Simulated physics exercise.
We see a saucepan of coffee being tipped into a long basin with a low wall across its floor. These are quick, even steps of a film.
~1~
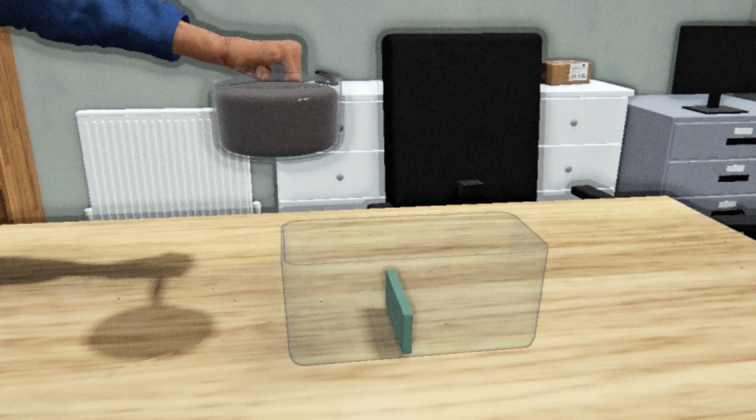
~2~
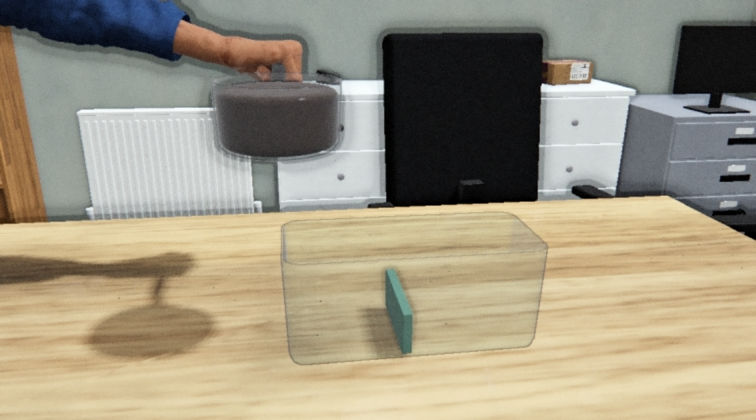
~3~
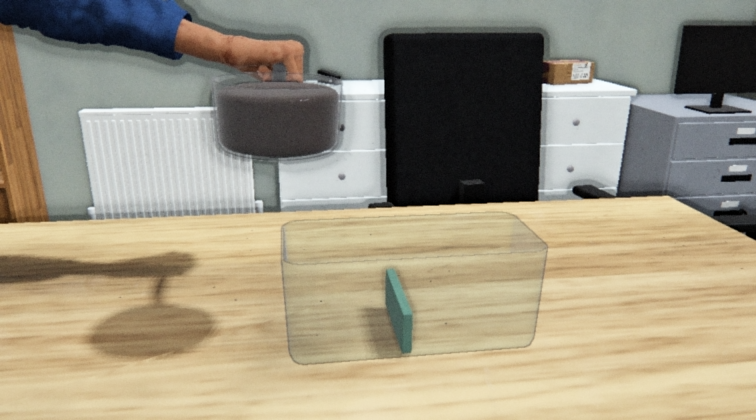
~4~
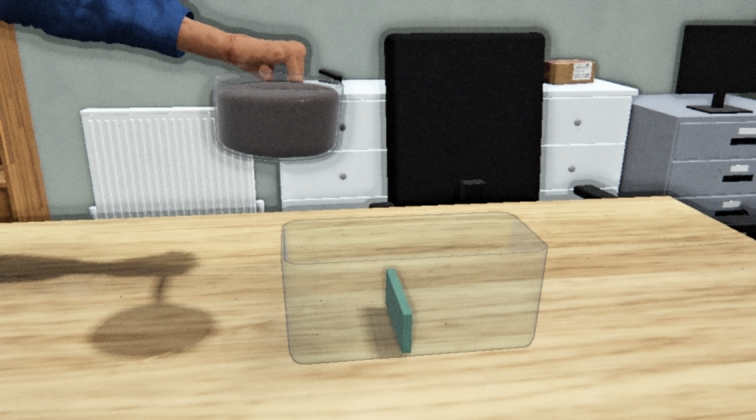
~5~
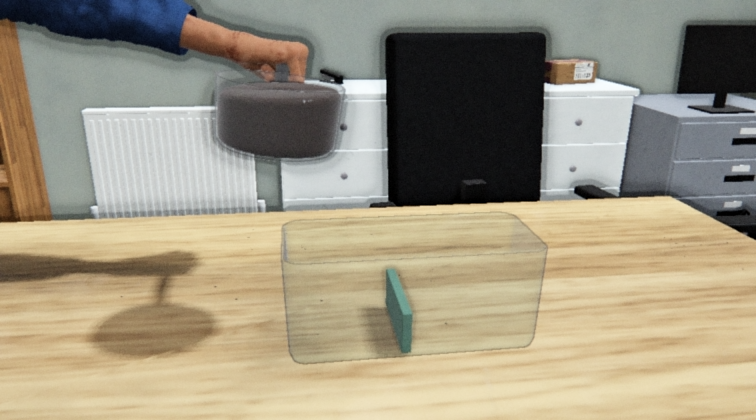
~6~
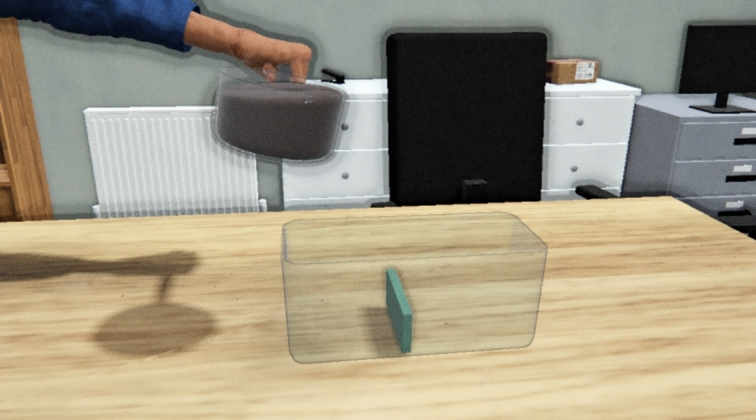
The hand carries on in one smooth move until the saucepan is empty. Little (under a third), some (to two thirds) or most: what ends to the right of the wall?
It comes to from a third to two thirds.
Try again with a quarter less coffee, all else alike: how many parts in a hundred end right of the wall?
Roughly 40 in a hundred.
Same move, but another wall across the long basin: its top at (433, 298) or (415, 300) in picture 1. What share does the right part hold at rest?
About 10 and 35 per cent.
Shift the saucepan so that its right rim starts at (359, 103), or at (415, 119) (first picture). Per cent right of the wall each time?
Roughly 70 per cent, and 95 per cent.
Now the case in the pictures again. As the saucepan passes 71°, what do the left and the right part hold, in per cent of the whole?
The left part 5 per cent, the right part 15.
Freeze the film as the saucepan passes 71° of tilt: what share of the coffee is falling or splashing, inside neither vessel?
It comes to 35 per cent or so.
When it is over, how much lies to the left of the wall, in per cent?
Close to 40 per cent.
A moment on, the saucepan is tipped part way and 47 per cent is still to pour, 5 is left of the wall and 14 right of it.
Next, the saucepan is tipped right over and 4 per cent is still to pour, 32 is left of the wall and 56 right of it.
Then the saucepan is tipped right over and 0 per cent is still to pour, 42 is left of the wall and 57 right of it.
Later the saucepan is tipped right over and 0 per cent is still to pour, 42 is left of the wall and 57 right of it.
At rest 42 per cent lies left of the wall, 57 right of it and 1 outside.
